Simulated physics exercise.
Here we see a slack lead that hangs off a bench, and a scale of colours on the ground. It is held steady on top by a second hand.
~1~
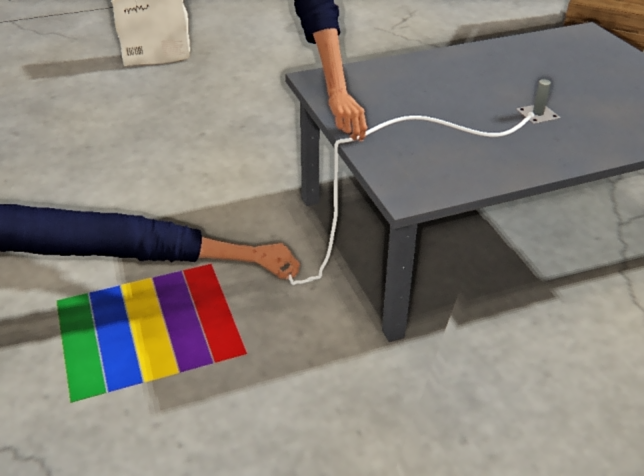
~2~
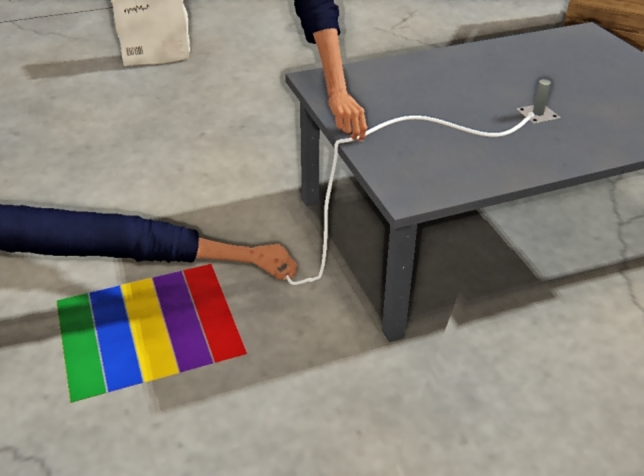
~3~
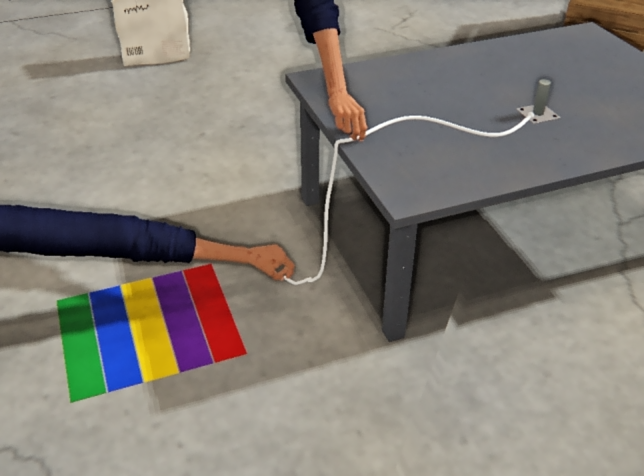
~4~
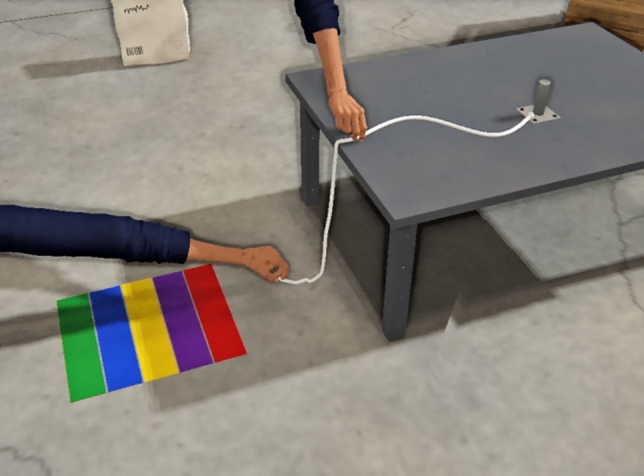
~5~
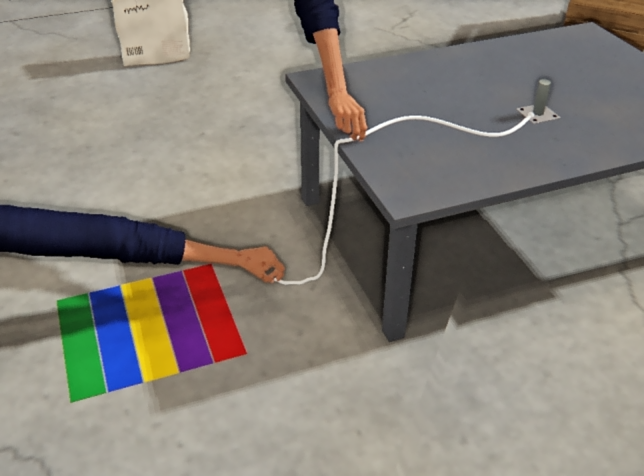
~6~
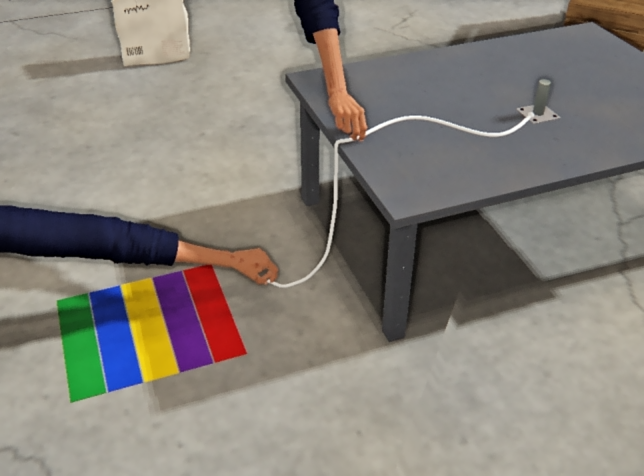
A hand draws the end of a slack white cord slightly left near coloured floor stripes.
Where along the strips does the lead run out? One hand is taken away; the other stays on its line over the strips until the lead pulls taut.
Over the yellow strip.
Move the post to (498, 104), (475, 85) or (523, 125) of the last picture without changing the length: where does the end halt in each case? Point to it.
Try by try, about (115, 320), (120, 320) and (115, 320).
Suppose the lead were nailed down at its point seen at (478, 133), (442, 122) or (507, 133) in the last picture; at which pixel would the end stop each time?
Try 1: (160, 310); try 2: (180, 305); try 3: (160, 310).
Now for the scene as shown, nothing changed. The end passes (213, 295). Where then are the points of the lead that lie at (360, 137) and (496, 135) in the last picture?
Point one: (337, 155); point two: (475, 121).
Soon after, end near (213, 295); over red.
After that, end near (171, 305); over purple.
At the stop, end near (147, 311); over yellow. It halts on the yellow strip.
